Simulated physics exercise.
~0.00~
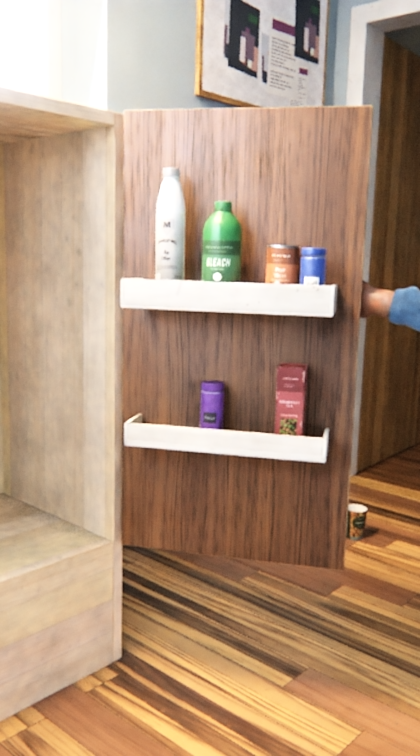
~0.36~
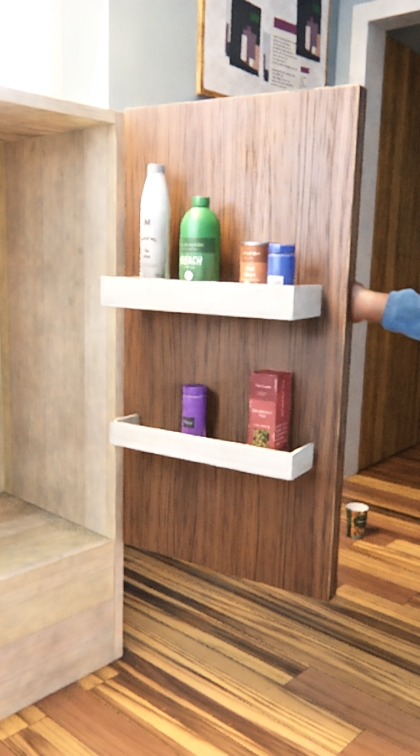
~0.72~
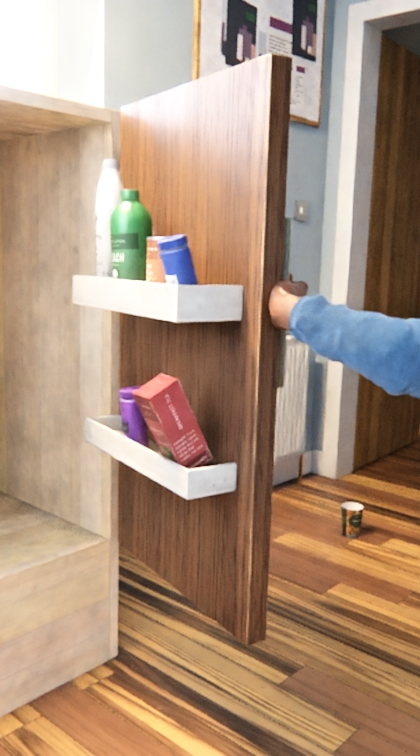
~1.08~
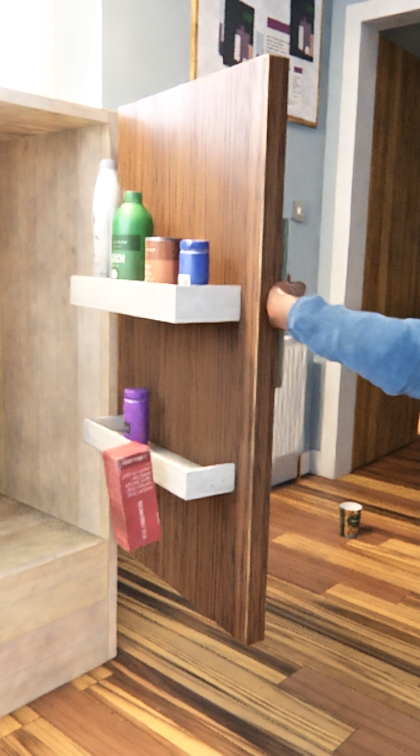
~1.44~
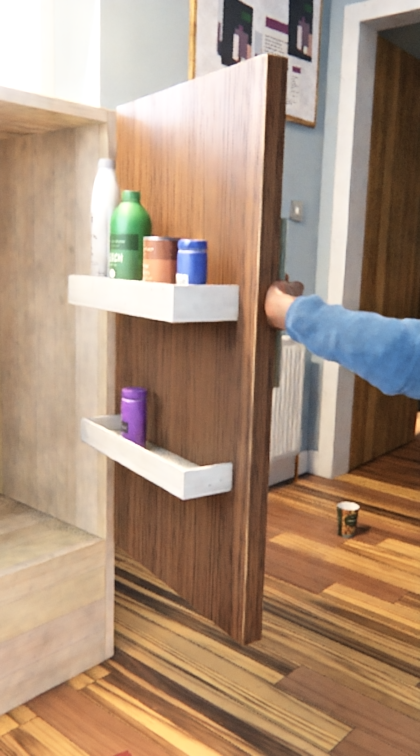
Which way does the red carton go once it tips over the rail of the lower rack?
It moves down, dropping over the front of the lower rack and out of it.
